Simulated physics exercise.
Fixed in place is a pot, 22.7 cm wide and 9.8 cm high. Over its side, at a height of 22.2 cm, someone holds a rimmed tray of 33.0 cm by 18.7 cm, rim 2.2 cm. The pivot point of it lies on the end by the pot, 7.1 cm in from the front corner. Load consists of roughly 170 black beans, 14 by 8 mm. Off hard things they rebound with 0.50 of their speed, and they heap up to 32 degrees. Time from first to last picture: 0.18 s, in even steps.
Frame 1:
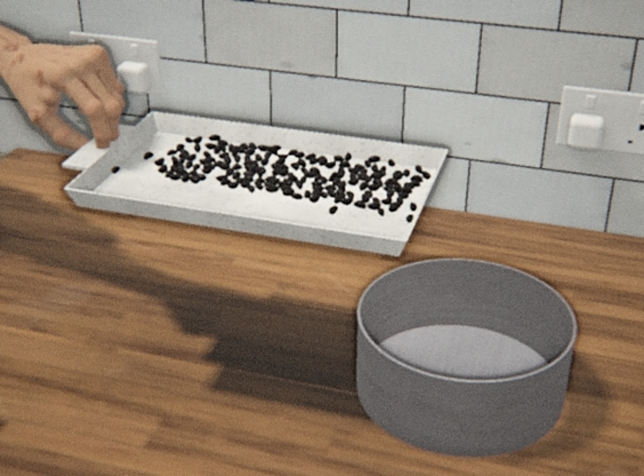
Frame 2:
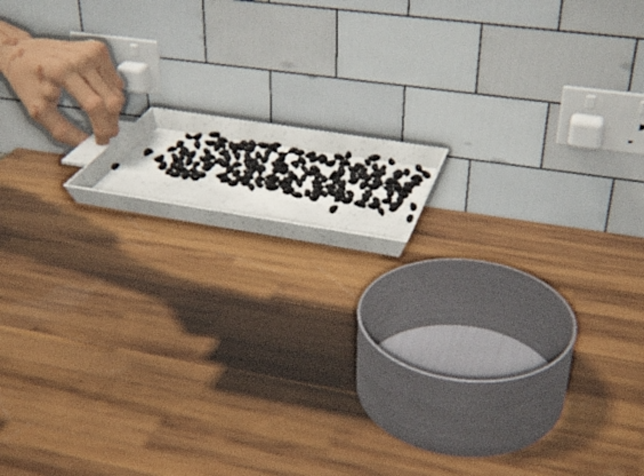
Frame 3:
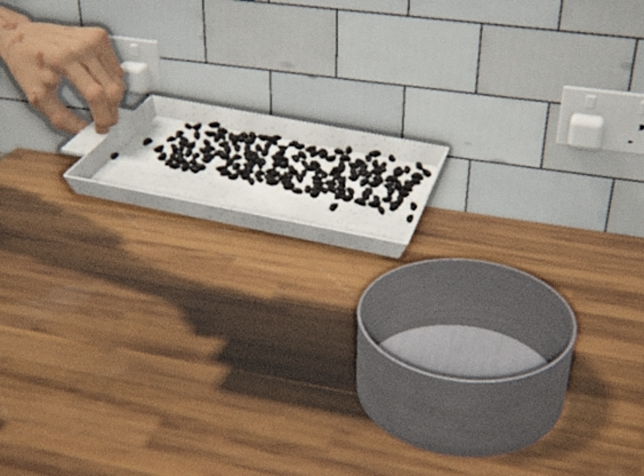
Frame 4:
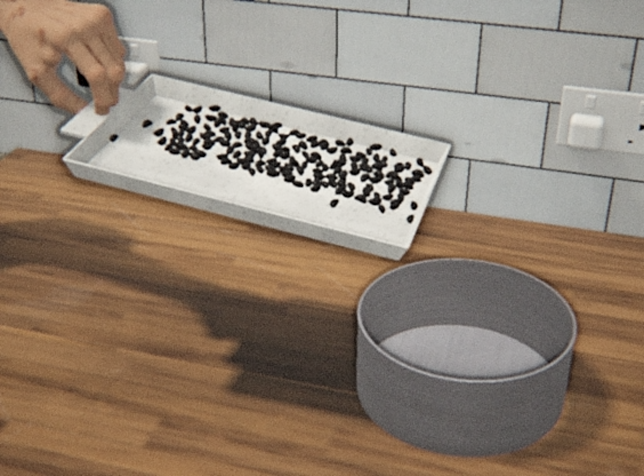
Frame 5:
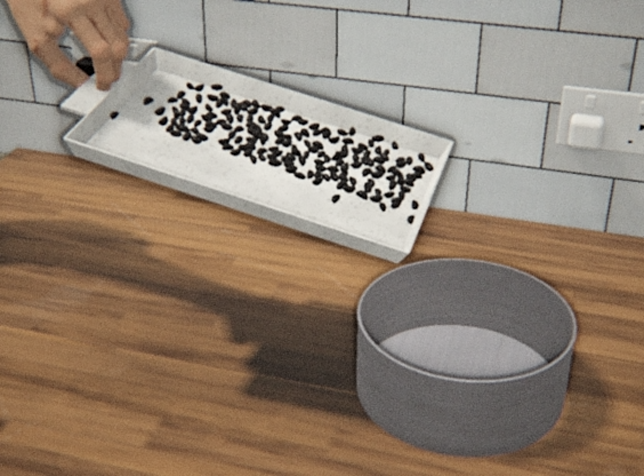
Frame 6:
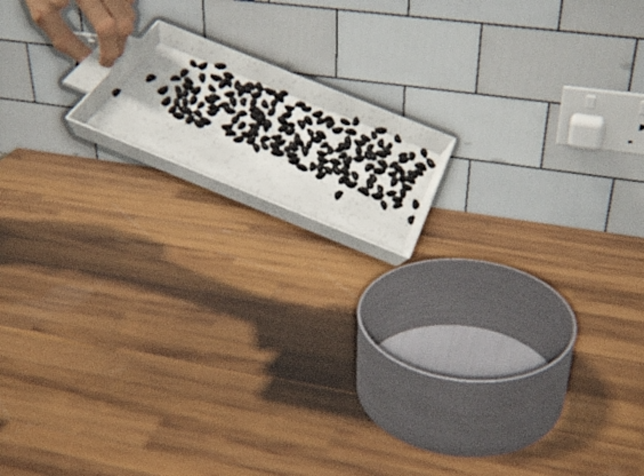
A hand raises the left end of a white tray of black beans, tilting it rightward.
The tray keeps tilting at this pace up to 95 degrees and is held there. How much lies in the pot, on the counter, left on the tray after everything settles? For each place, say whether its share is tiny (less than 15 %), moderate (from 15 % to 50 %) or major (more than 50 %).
Pot: There'll be a moderate quantity; counter: There'll be over half the quantity; tray: There'll be not much.
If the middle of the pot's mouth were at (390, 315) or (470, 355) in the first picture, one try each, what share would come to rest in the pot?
In order, about 35 and about 100 per cent.
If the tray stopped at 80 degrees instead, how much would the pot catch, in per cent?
Then about 30 per cent.
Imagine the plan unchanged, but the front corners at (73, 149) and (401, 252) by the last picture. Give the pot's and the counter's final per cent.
Split: Pot = 15, counter = 85.
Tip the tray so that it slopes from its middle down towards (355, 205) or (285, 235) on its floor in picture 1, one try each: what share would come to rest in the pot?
About 90 and 10 per cent.
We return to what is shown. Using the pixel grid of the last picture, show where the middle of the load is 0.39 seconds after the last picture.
I'd put it close to (411, 257).
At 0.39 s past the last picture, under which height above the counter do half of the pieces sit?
Roughly 22 centimetres, give or take.
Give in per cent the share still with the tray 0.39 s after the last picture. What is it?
It's roughly 75 percent.
Then, 0.23 s after the last picture, tilt 57 degrees; the tray holds 100 %, the pot 0 %.
Then, 0.39 s after the last picture, tilt 84 degrees; the tray holds 75 %, the pot 0 %.
Then, 0.67 s after the last picture, tilt 95 degrees; the tray holds 0 %, the pot 30 %.
In the end, pot 30 %, counter 70 %, tray 0 %.
